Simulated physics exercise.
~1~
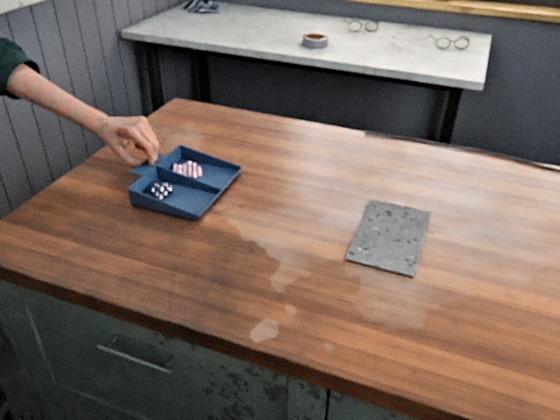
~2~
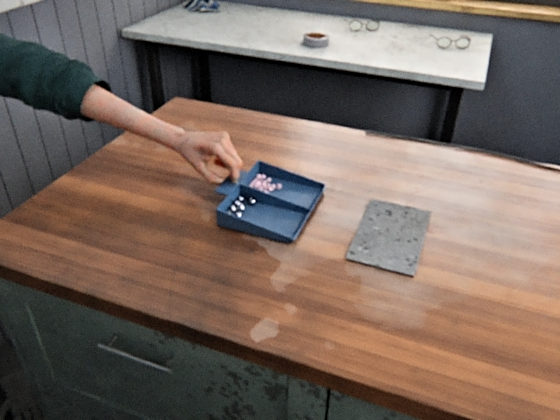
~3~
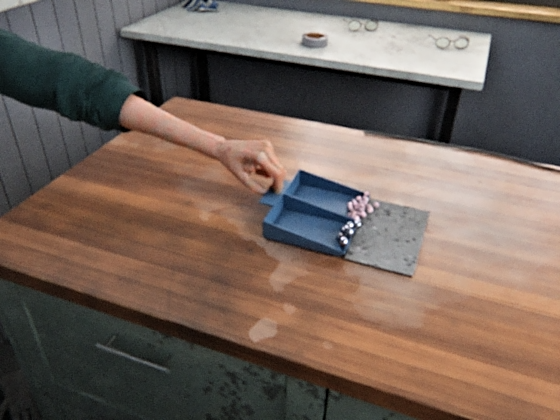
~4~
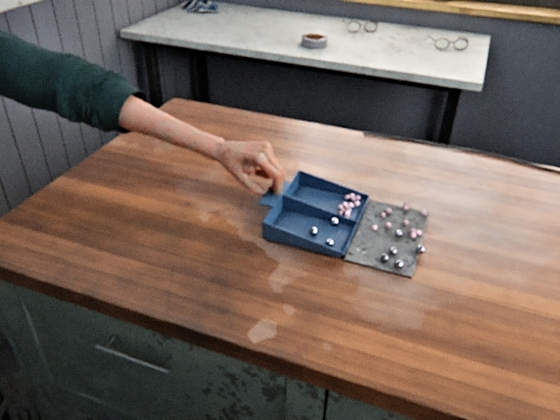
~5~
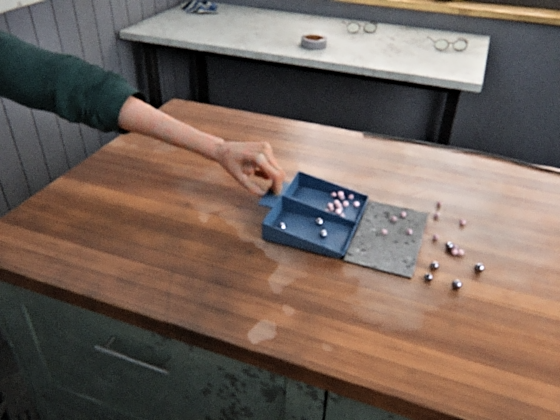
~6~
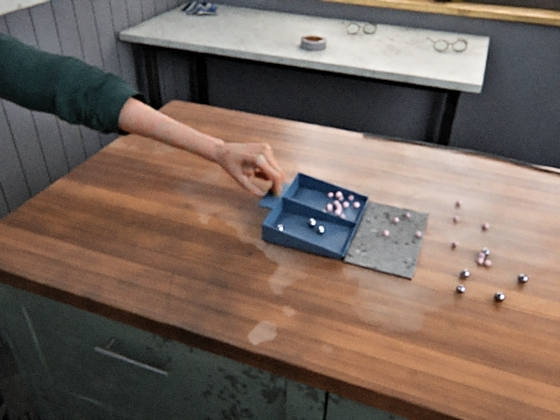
On a wooden counter, a hand pushing a blue divided tray against a gray slab, small beads spilling from both compartments.
